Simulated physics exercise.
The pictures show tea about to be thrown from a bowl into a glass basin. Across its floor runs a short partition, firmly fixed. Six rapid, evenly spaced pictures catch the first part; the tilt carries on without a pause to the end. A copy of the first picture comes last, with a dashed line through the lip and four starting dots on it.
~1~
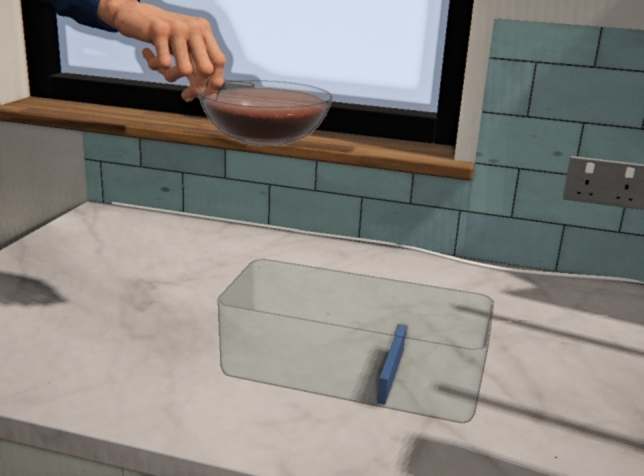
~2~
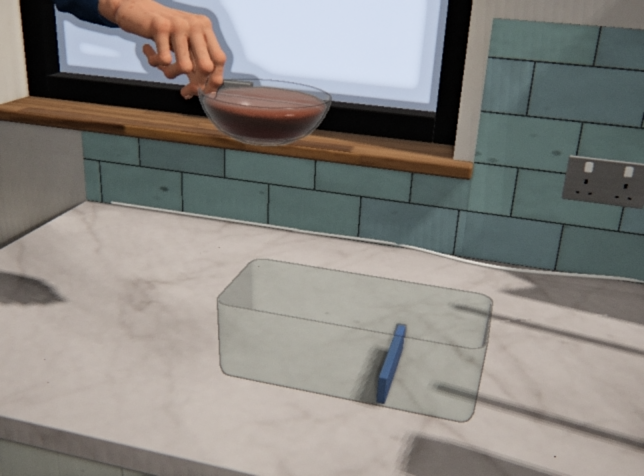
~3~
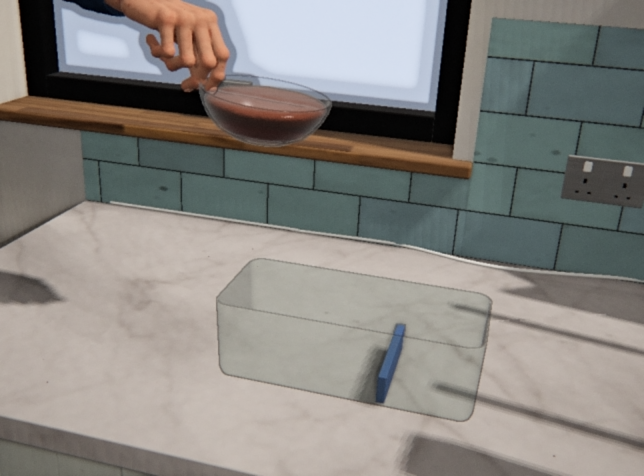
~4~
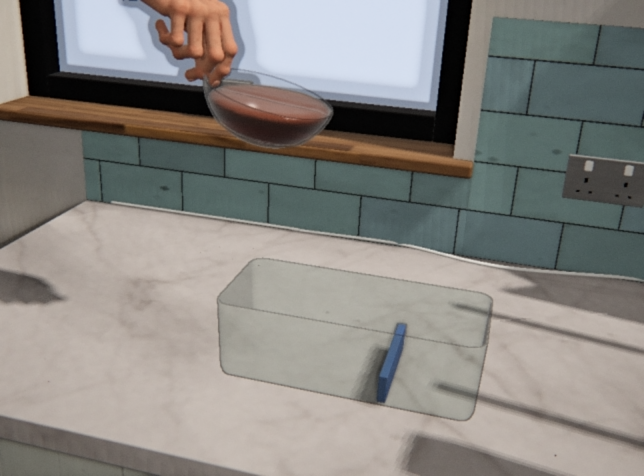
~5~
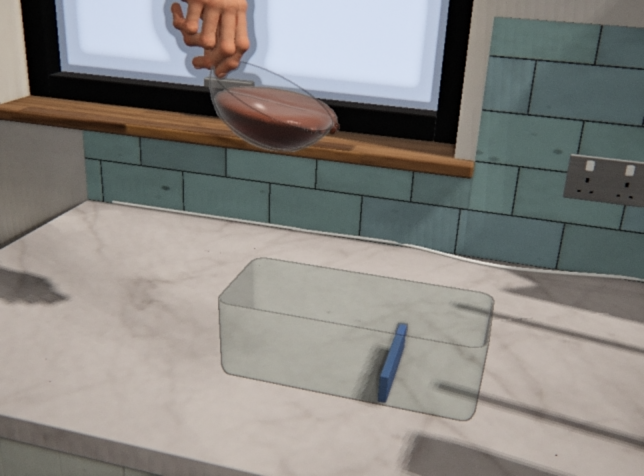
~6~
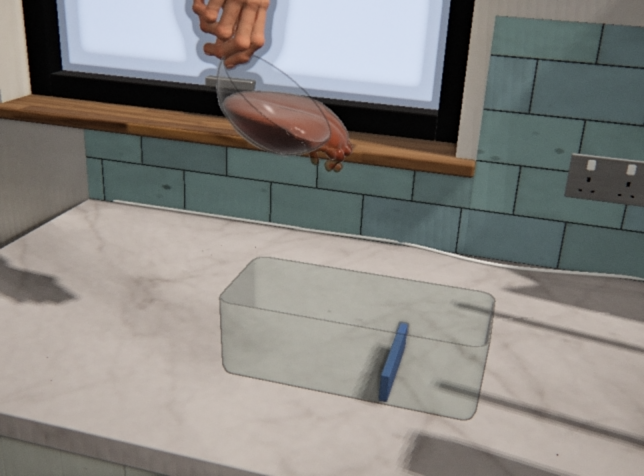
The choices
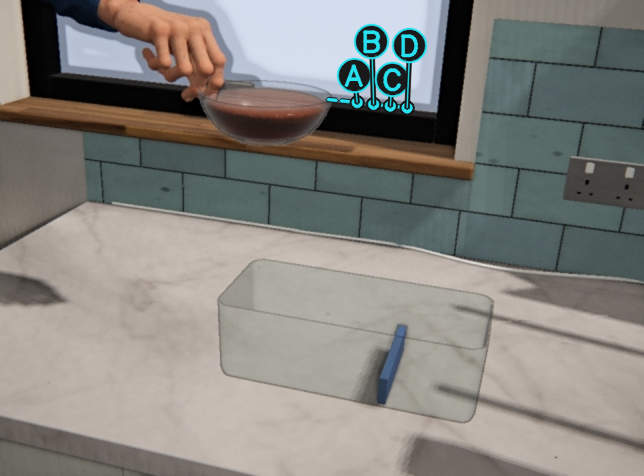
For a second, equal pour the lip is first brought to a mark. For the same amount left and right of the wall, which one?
A beats the others.
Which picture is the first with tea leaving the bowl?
Picture 5.
On the marked copy, A at (357, 102); B at (373, 104); C at (390, 106); D at (407, 107).
Choosing A, about 49 % ends left of the wall and 48 % right of it; 3 % is lost outside.
Choosing B, about 36 % ends left of the wall and 61 % right of it; 3 % is lost outside.
Choosing C, about 29 % ends left of the wall and 67 % right of it; 4 % is lost outside.
Choosing D, about 27 % ends left of the wall and 67 % right of it; 6 % is lost outside.
